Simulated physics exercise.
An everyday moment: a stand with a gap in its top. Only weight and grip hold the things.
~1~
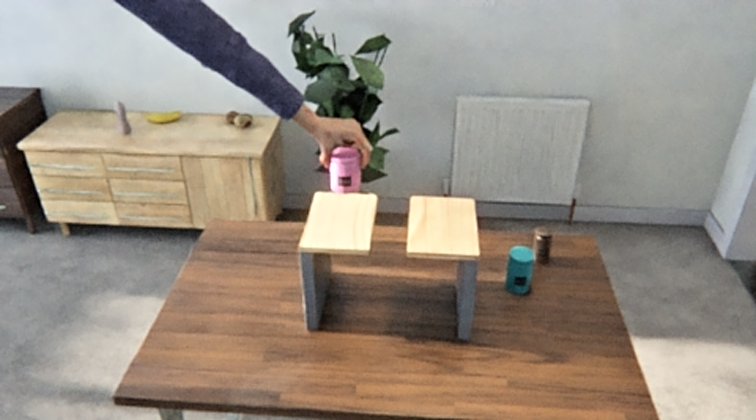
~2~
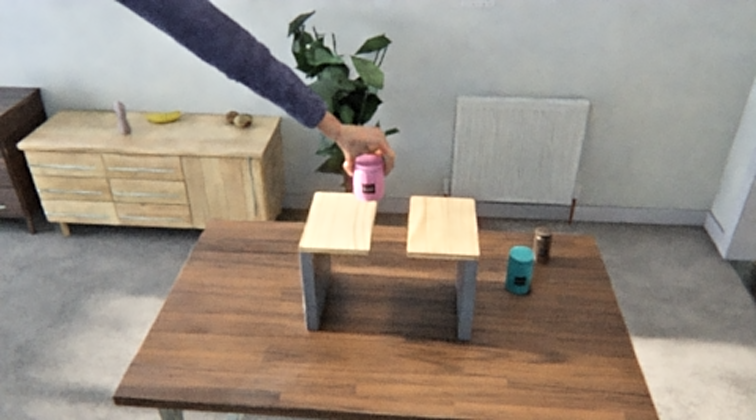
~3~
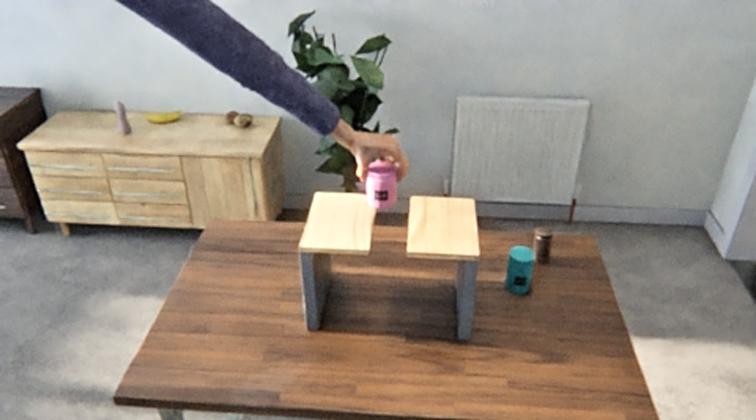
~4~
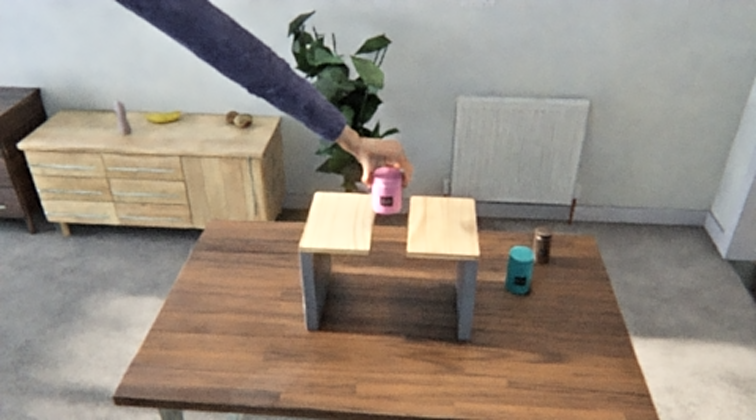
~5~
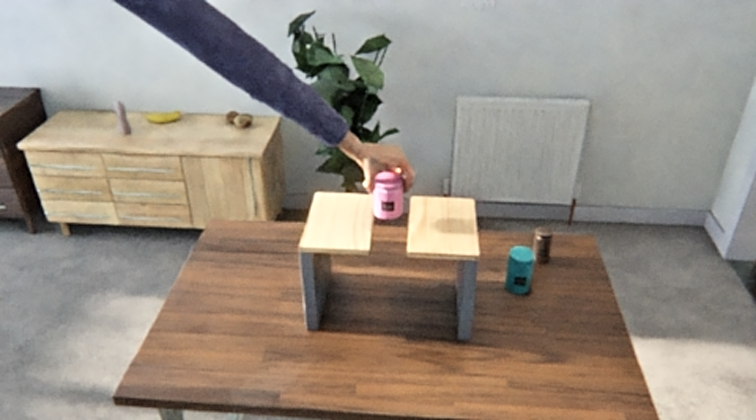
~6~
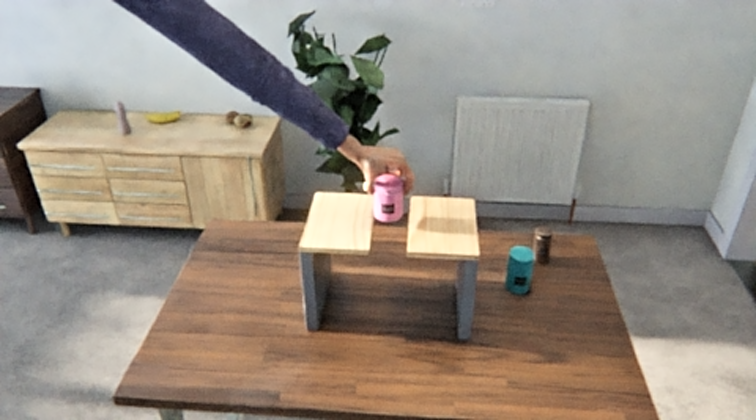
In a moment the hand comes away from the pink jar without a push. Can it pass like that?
The jar goes down the gap.
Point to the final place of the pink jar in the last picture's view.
Around (388, 290).
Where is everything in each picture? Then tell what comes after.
In the first frame, on its way; pink jar (346, 171); brown shaker (542, 245).
In the second frame, on its way; pink jar (369, 178); brown shaker (542, 245).
In the third frame, on its way; pink jar (382, 185); brown shaker (542, 245).
In the fourth frame, on its way; pink jar (387, 191); brown shaker (542, 245).
In the fifth frame, on its way; pink jar (389, 195); brown shaker (542, 245).
In the sixth frame, poised above the slot; pink jar (389, 198); brown shaker (542, 245).
Then, 0.20 s past the last view, pink jar displaced about its own width near (389, 216).
Then, 0.30 s past the last view, pink jar displaced well along near (388, 265).
Then, 0.50 s past the last view, pink jar displaced well along near (388, 287).
Finally, moved from the start, pink jar; the other 2 still in place. Final places as the last picture's camera would see them, pink jar near (388, 290). The jar reaches the table.
